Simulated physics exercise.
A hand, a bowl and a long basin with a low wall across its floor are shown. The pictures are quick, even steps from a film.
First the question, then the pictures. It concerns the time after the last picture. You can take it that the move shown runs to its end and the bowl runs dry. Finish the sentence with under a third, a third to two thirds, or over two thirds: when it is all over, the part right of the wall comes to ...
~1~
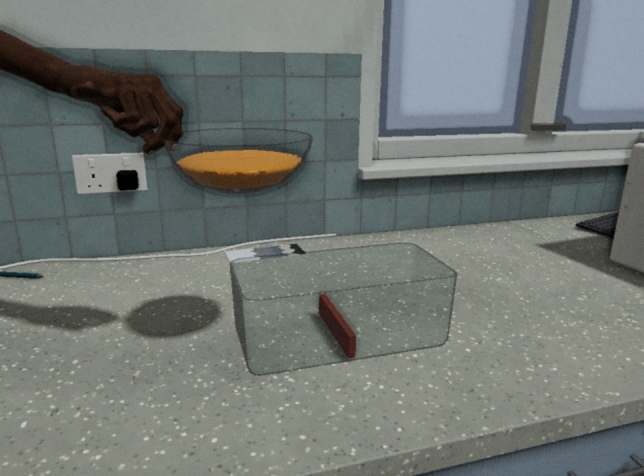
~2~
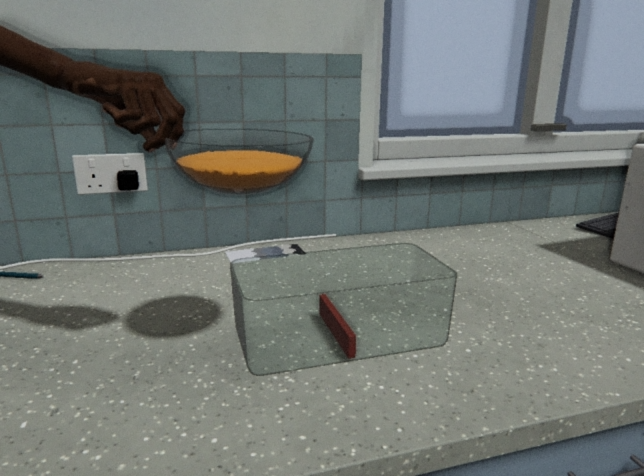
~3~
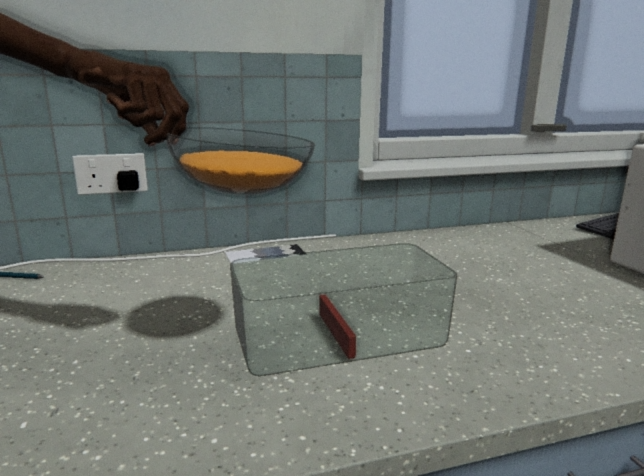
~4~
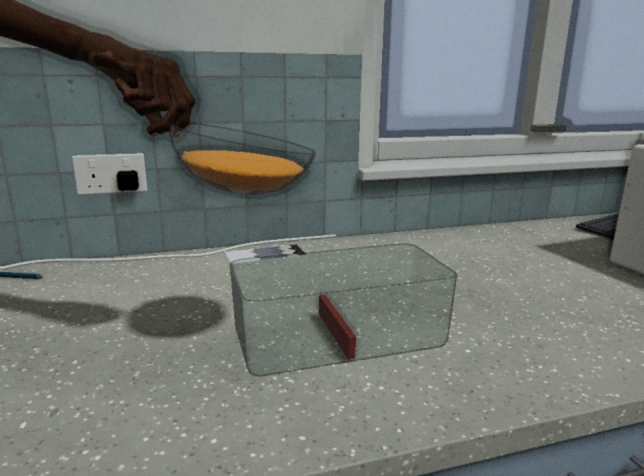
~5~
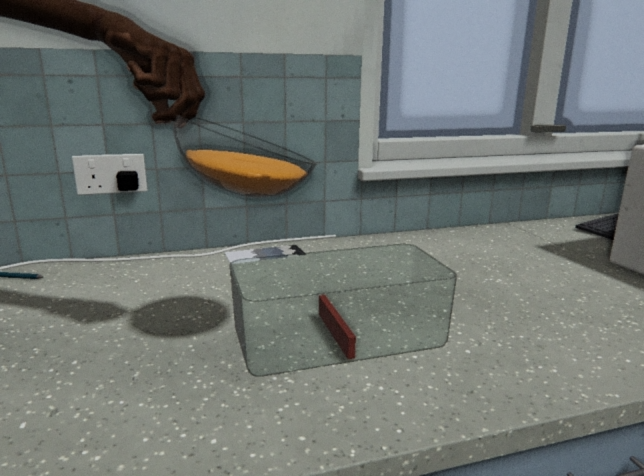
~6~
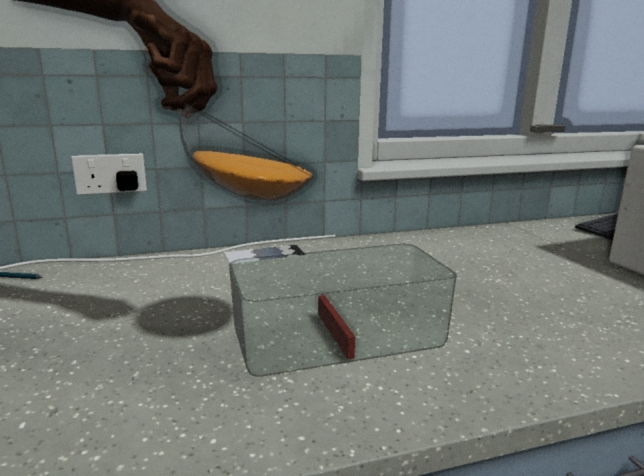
When it is all over, the part right of the wall comes to a third to two thirds.
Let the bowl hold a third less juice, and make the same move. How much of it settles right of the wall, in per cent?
Estimate: Close to 45 per cent.
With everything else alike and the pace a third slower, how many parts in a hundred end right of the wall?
I'd say close to 55 %.
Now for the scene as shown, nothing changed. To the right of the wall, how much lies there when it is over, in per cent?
Some 55 per cent.
A moment on, the tilt is 88° and 6 per cent is still to pour, 8 is left of the wall and 30 right of it.
Next, the tilt is 97° and 0 per cent is still to pour, 41 is left of the wall and 56 right of it.
Then the tilt is 97° and 0 per cent is still to pour, 43 is left of the wall and 54 right of it.
Later the tilt is 97° and 0 per cent is still to pour, 43 is left of the wall and 54 right of it.
At rest 43 per cent lies left of the wall, 54 right of it and 3 outside.
